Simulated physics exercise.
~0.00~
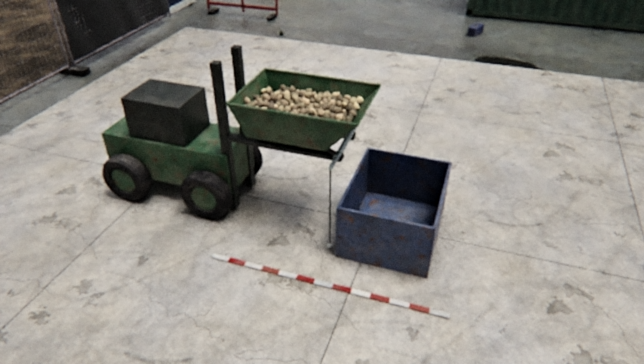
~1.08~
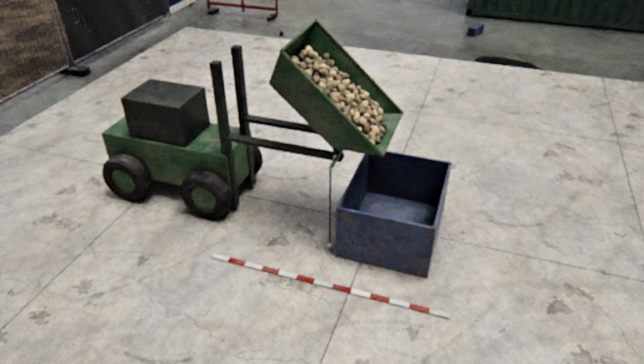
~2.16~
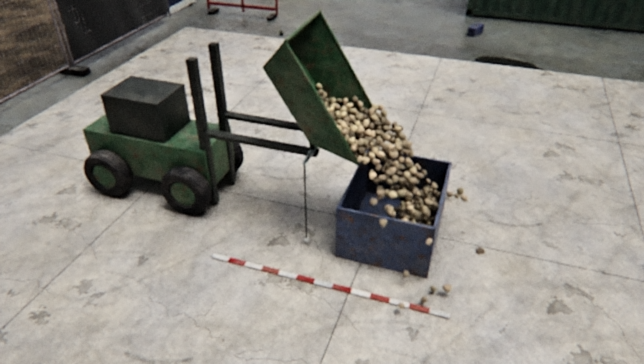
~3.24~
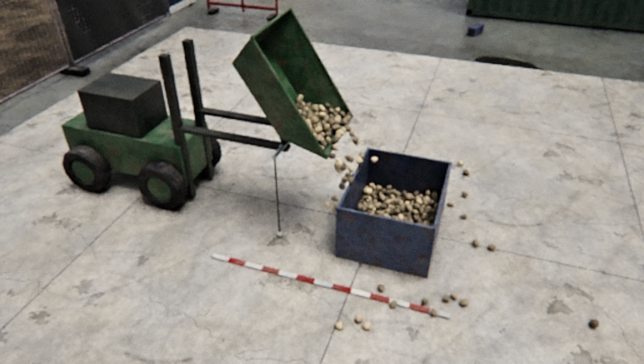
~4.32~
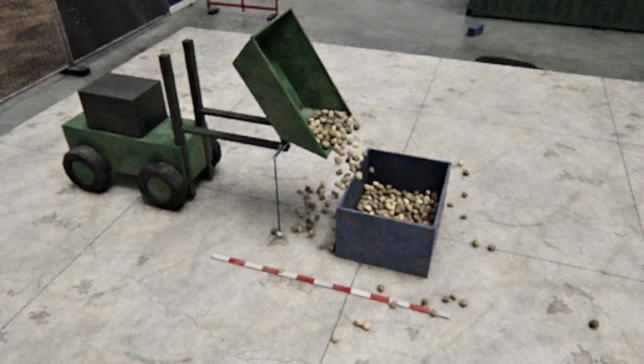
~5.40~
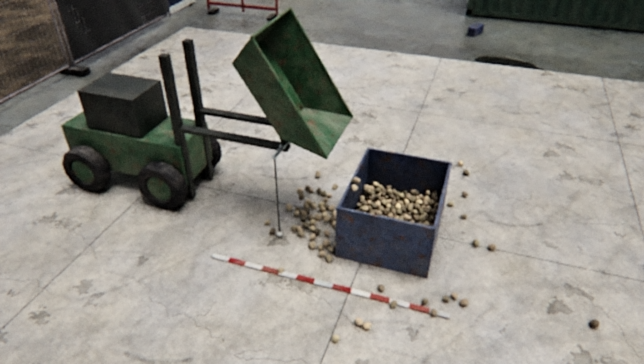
In this clip, a green forklift tips a skip of smooth stones toward a blue bin, then backs away to the left as they pour out, until the skip is empty, with most stones in the bin and some scattered on the floor around it.
